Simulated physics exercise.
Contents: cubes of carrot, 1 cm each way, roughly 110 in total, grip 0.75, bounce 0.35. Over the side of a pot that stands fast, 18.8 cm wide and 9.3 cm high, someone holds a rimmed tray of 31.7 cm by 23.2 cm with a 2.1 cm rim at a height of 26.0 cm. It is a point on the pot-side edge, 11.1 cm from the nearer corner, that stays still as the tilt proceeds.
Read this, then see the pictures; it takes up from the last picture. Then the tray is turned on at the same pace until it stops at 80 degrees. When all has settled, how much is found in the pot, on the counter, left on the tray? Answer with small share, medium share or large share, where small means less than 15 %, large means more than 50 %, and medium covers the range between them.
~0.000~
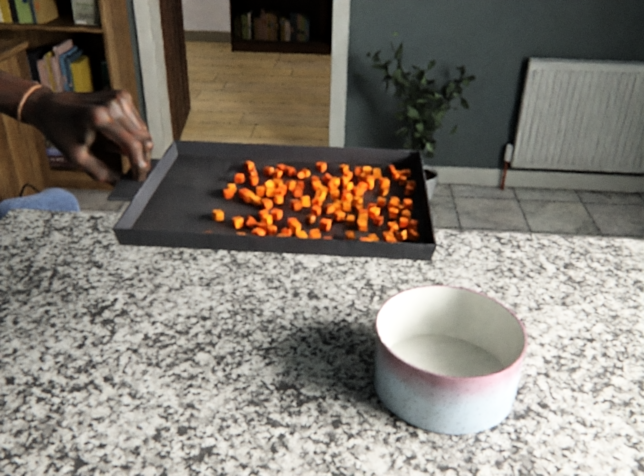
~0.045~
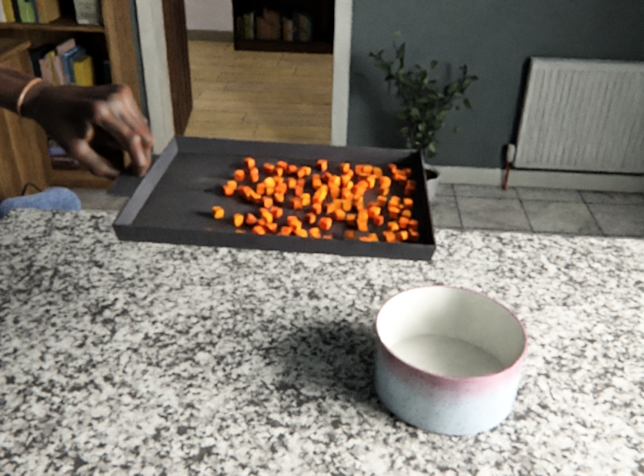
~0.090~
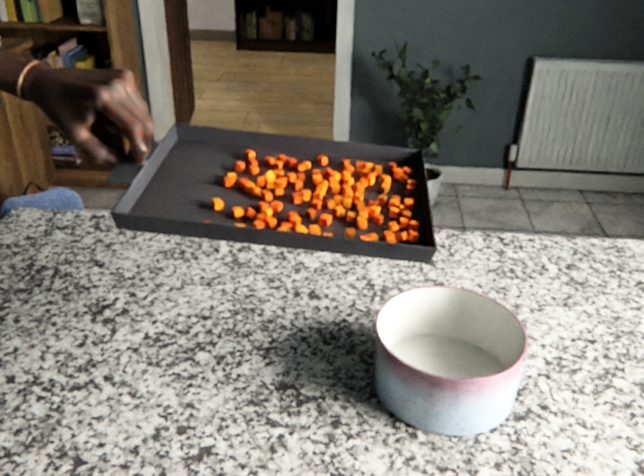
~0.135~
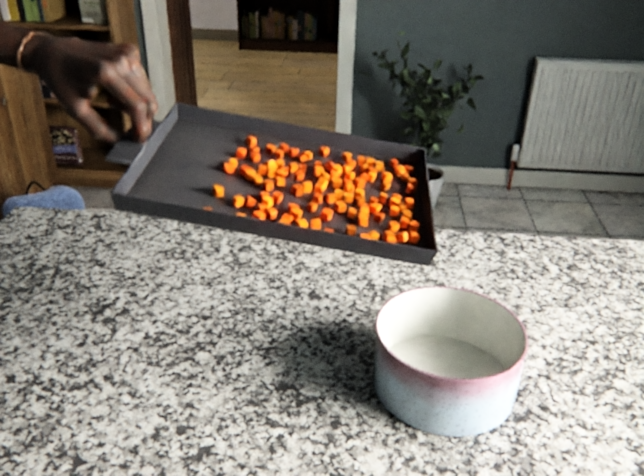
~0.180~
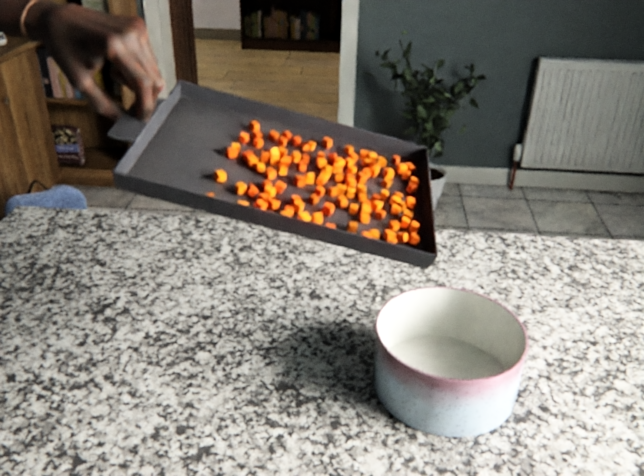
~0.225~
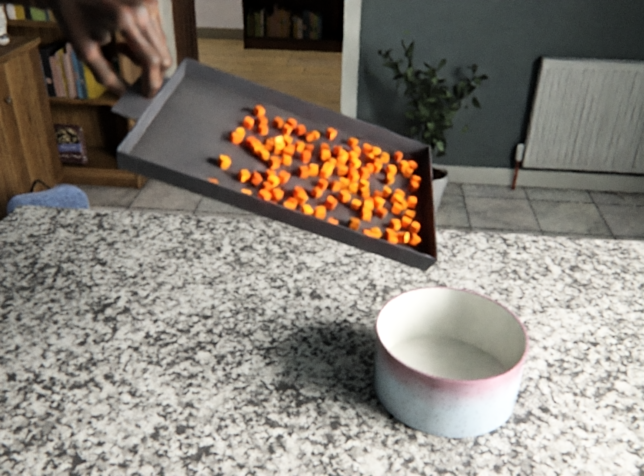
Pot - medium share; counter - medium share; tray - medium share.
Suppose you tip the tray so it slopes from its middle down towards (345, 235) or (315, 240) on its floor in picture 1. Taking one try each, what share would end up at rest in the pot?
About 5 per cent on the first try and 5 per cent on the second.
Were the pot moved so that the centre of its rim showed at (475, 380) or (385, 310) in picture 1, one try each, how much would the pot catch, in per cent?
I'd say close to 55 percent for the first spot and 5 percent for the second.
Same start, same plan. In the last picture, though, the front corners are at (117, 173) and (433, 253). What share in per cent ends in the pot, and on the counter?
That works out as pot 25 and counter 20.
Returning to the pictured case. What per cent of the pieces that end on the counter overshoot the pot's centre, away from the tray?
Estimate: Roughly 80 per cent of the pieces.
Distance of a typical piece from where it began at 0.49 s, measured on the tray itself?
Displacement on the tray: About 2 cm.
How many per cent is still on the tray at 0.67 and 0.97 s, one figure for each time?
The figures go 95 and then 45.
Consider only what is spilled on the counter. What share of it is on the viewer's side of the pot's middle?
Near 100 in a hundred.
After 0.49 s, tilt 49 degrees; the tray holds 100 %, the pot 0 %.
Then, at 0.67 s, tilt 70 degrees; the tray holds 95 %, the pot 0 %.
After 0.97 s, tilt 80 degrees; the tray holds 45 %, the pot 20 %.
At rest (2.2 s), pot 30 %, counter 30 %, tray 40 %.
